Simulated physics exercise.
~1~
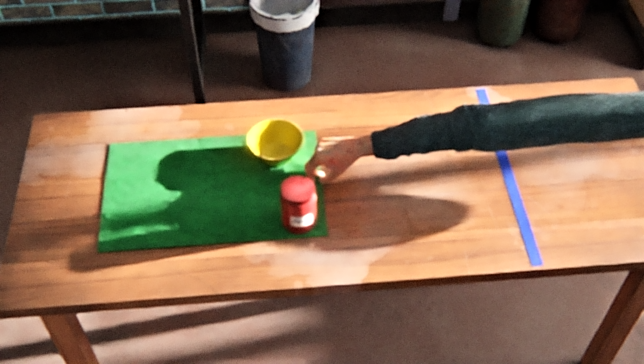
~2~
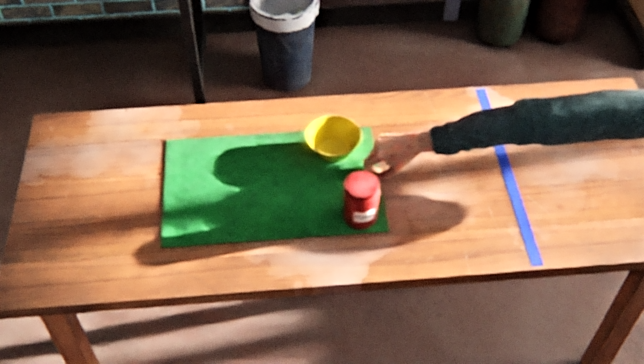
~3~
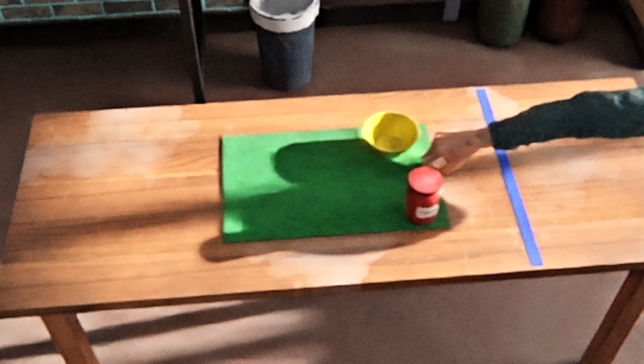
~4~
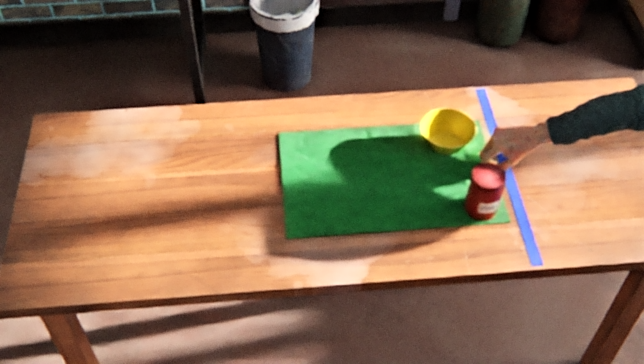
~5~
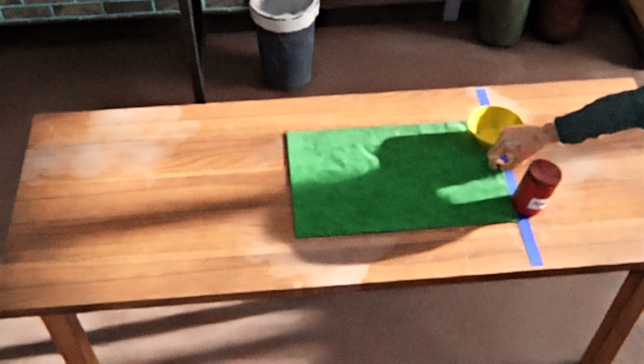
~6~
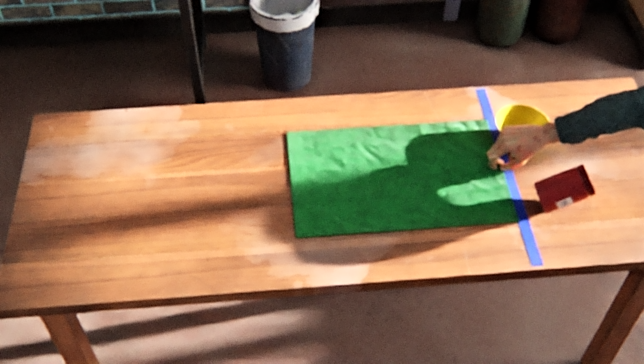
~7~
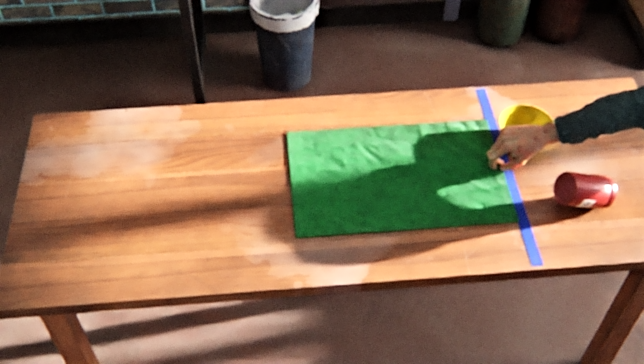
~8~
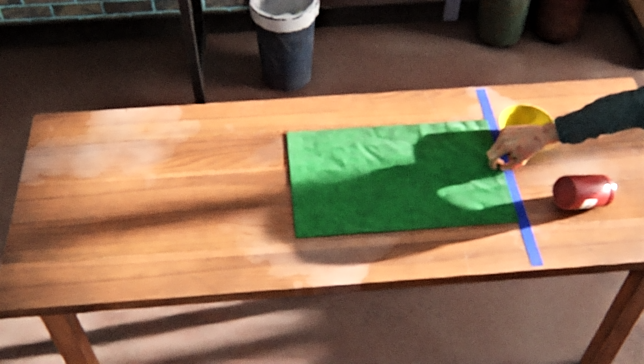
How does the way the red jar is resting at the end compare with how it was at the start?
The red jar stood upright on the green cloth at the start, but by the end it was lying on its side on the table.
A hand dragged a green cloth carrying a red jar and a yellow bowl rightward along a wooden table, stopping at a blue strip. The jar tipped and shot off the front, ending on its side, while the bowl slid past the cloth's edge.
